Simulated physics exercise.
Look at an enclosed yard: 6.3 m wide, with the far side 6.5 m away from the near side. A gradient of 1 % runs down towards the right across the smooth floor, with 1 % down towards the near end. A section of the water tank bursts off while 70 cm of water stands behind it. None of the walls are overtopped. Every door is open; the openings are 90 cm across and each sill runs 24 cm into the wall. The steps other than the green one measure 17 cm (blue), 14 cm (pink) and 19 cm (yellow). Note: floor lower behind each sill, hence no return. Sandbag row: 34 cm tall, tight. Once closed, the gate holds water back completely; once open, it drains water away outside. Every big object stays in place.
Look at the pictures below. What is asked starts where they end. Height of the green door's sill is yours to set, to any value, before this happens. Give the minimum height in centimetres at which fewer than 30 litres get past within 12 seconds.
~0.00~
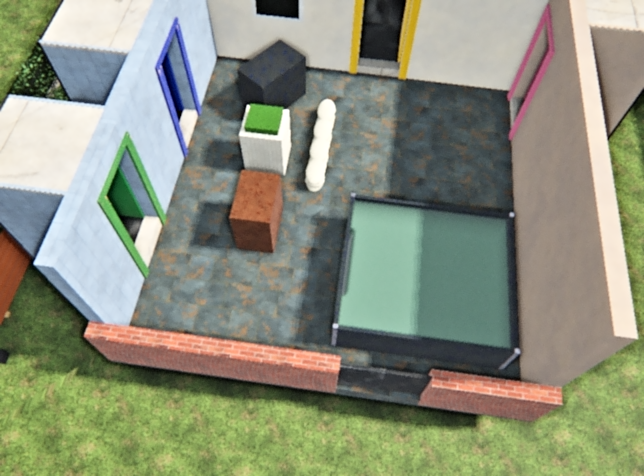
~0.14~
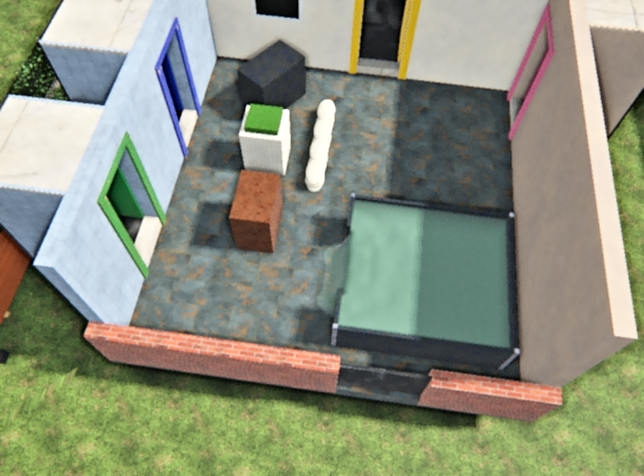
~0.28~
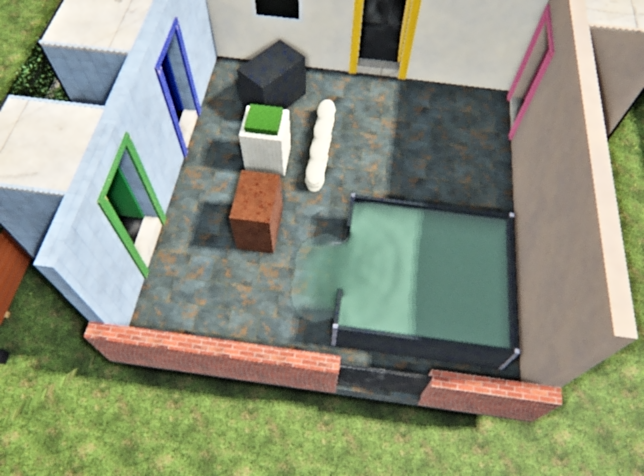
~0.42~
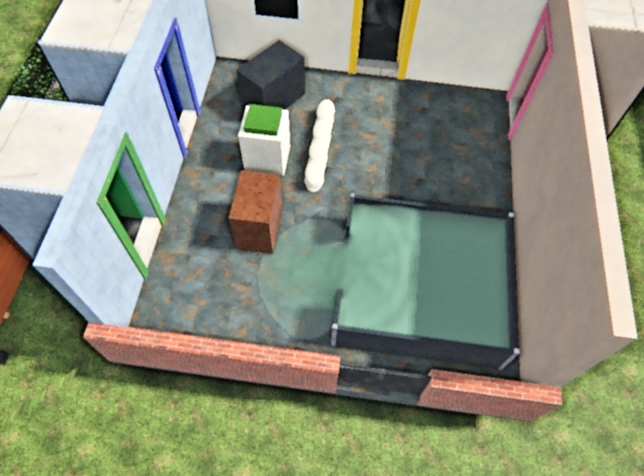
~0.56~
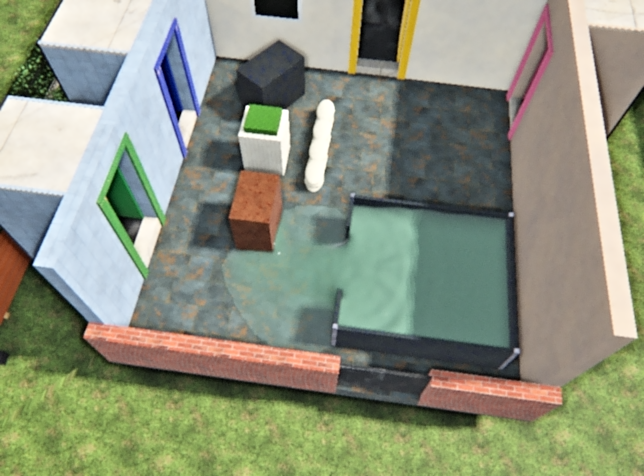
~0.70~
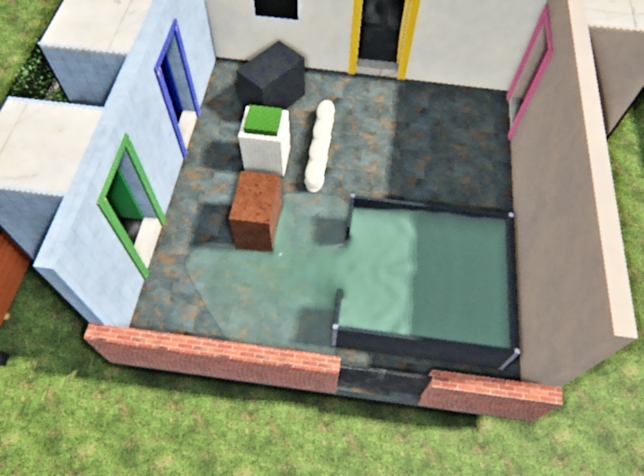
24 cm.
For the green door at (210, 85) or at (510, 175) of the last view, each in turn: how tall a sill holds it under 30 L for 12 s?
About 13.0 cm for the first and 11.0 cm for the second.
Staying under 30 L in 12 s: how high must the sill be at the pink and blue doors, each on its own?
Some 10.0 cm for pink, some 10.5 cm for blue.
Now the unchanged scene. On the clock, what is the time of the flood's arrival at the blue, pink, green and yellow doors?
It gets to blue after 2.2 s, pink after 5.0 s, green after 0.9 s and yellow after 3.0 s.
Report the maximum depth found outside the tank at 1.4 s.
I'd put it near 44 cm.
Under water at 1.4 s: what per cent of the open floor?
Wet share: Near 25 %.
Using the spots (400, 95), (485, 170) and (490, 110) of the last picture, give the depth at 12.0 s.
Close to 4, 14 and 13 cm deep.
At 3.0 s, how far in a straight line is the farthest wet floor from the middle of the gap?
5.2 m.
After 1.4 s water covers 25 % of the floor, deepest (44 cm) near (280, 252); 25 cm at the green door, 1 litre in over its 26 cm sill.
After 3.0 s water covers 55 % of the floor, deepest (36 cm) near (146, 346); 28 cm at the green door, 12 litres in over its 26 cm sill.
After 12.0 s water covers 95 % of the floor, deepest (20 cm) near (511, 398); 11 cm at the green door, 16 litres in over its 26 cm sill.
At the green door as built, the water arrived by 0.9 s and peaked near 30 cm at 2.6 s.
Run again over the same 12 s with other heights there, 67 litres in over 20 cm, 10 litres over 27.5 cm. The limit of 30 litres is kept from about 24 cm up.
